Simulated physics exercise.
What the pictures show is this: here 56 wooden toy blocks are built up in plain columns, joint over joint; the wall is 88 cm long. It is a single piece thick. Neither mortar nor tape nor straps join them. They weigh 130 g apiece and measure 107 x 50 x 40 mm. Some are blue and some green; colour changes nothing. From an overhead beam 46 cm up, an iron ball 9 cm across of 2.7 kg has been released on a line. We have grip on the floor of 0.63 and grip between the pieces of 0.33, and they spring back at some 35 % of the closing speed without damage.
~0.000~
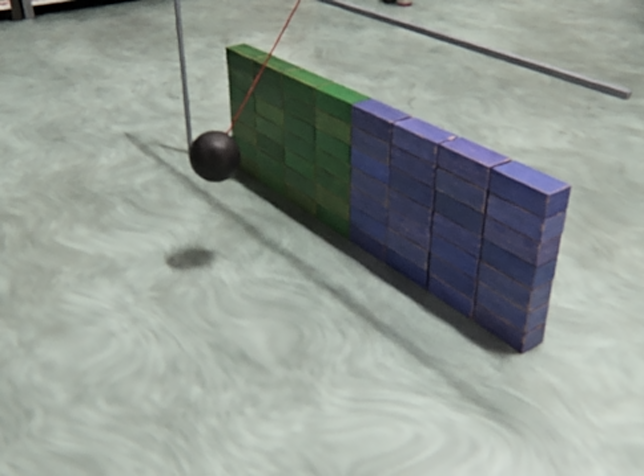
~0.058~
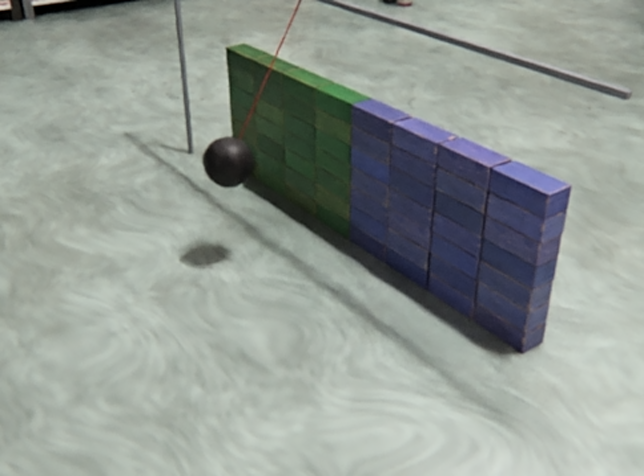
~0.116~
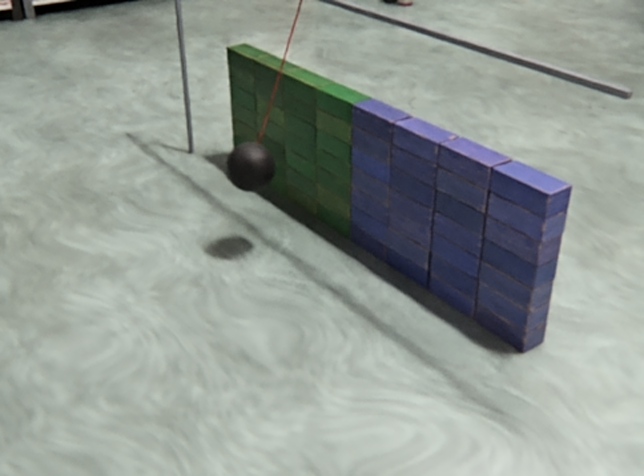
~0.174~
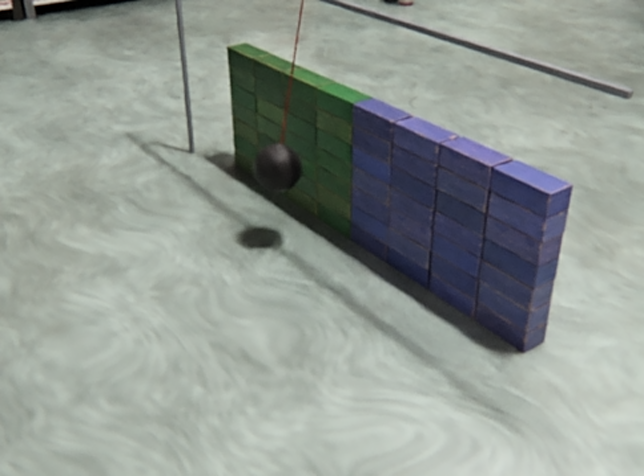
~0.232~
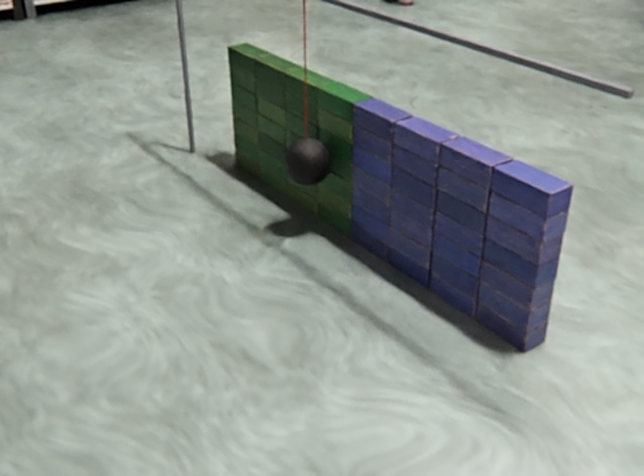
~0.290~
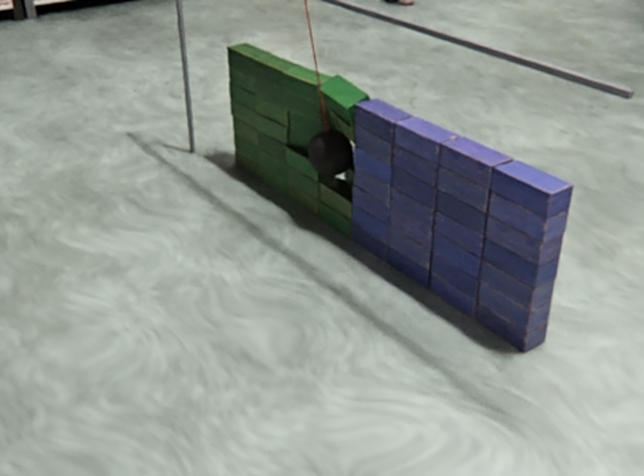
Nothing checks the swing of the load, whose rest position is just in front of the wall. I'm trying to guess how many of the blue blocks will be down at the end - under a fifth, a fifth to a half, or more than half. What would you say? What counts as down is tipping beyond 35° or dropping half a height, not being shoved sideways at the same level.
I would say under a fifth of them.
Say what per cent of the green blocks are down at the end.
30 percent of the green ones.
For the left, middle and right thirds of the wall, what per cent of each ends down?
20 / 40 / 0 %, left to right.
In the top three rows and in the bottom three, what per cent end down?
I'd put the top at 20 per cent and the bottom at 0 per cent.
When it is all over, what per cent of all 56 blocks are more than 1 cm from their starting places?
I make it 20 per cent.
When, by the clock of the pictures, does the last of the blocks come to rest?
That comes at about 1.5 s.
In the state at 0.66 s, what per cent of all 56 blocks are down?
By then 15 per cent.
Around 0.42 s, line 26° past plumb; none of the 28 blue blocks down (5 of 56 in all colours); top blue block unmoved; top green block displaced 6 mm.
Around 0.66 s, line 19° past plumb; none of the 28 blue blocks down (9 of 56 in all colours); top blue block unmoved; top green block displaced 7 mm.
Finally (1.6 s), line 28° past plumb; none of the 28 blue blocks down (9 of 56 in all colours); top blue block unmoved; top green block displaced 7 mm. That is 0 per cent. Seen by the last camera, middles, top blue block near (531, 188), top green block near (248, 58).
